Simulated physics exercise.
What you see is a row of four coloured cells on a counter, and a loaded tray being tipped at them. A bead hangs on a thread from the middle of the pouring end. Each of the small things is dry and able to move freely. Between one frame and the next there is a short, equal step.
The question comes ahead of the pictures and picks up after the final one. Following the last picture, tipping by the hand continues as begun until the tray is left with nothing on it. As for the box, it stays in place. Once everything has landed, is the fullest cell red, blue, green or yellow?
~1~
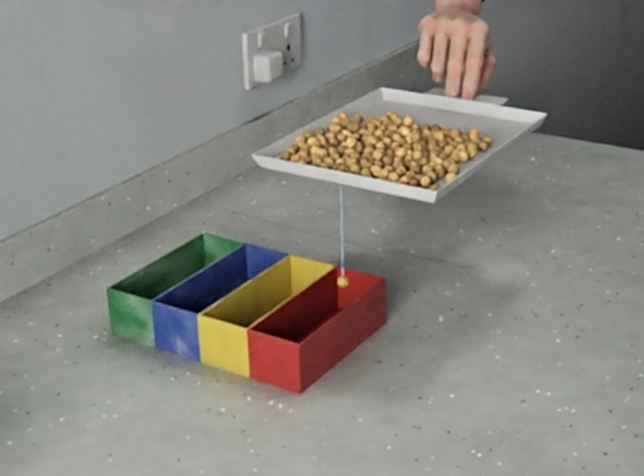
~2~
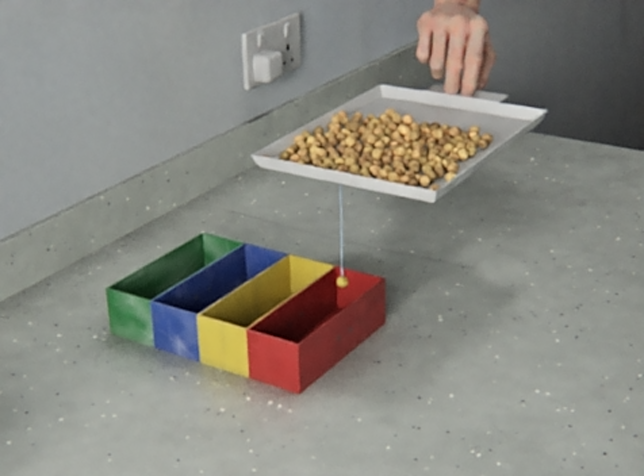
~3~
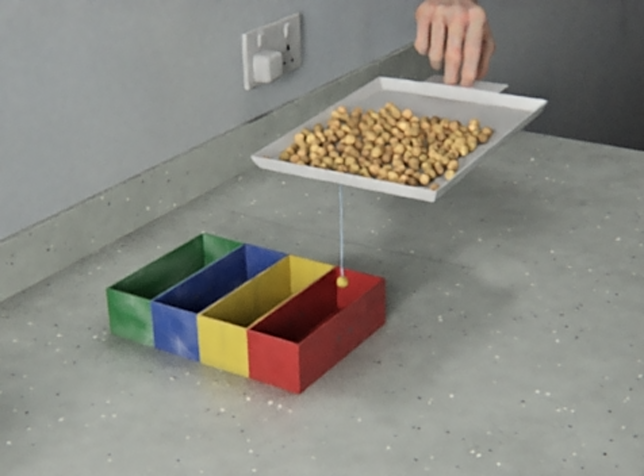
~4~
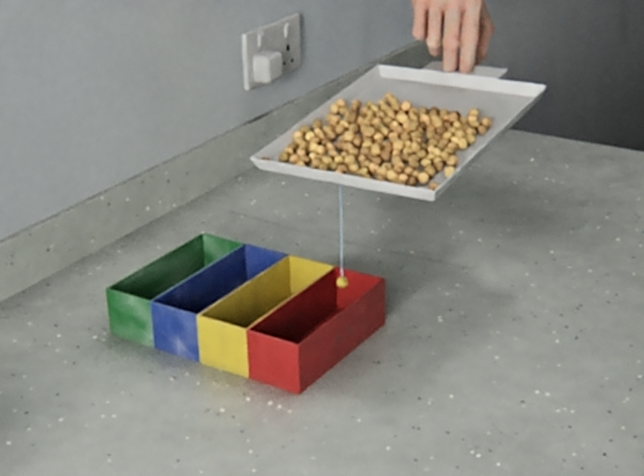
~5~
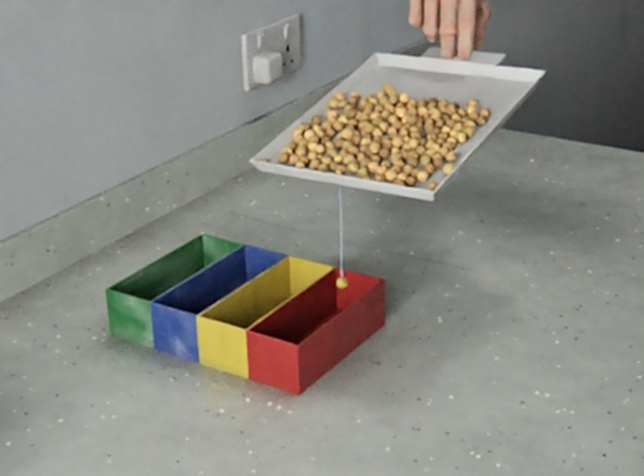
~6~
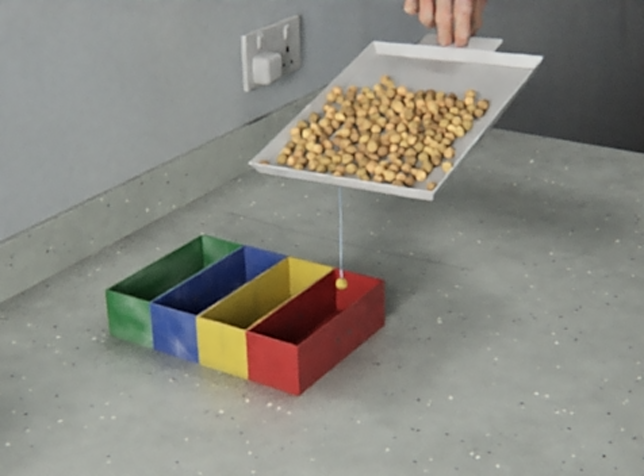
It is the yellow cell.
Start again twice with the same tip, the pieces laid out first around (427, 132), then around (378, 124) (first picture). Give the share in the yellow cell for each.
Near 30 per cent and near 40 per cent.
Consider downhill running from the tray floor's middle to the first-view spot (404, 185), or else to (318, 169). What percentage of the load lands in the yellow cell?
In turn some 0 and 40 per cent.
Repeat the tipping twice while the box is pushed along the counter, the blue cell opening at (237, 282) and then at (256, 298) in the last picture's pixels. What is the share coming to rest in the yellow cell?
Roughly 30 per cent, then roughly 20 per cent.
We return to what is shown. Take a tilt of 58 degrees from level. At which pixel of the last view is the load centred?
About (342, 129).
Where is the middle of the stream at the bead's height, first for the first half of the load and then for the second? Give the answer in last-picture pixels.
Earlier half at (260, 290), later half at (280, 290).
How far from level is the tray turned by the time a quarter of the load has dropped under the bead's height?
It is at around 80 degrees.
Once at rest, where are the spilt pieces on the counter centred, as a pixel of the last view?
Look around (330, 412) in the last picture.
Just after the last frame, tray tipped steeply; almost all on the tray; just a few in the red cell; just a few falling or outside the box.
A moment on, tray tipped right over; just a few on the tray; roughly a third in the yellow cell; roughly a quarter in the red cell; about a tenth in the blue cell; roughly a third falling or outside the box.
Further on, tray tipped past a quarter turn; roughly a third in the yellow cell; roughly a quarter in the red cell; roughly a quarter in the blue cell; roughly a quarter falling or outside the box.
When it is over, tray tipped past a quarter turn; roughly a third in the yellow cell; roughly a quarter in the red cell; roughly a quarter in the blue cell; not one in the green cell; roughly a quarter outside the box.
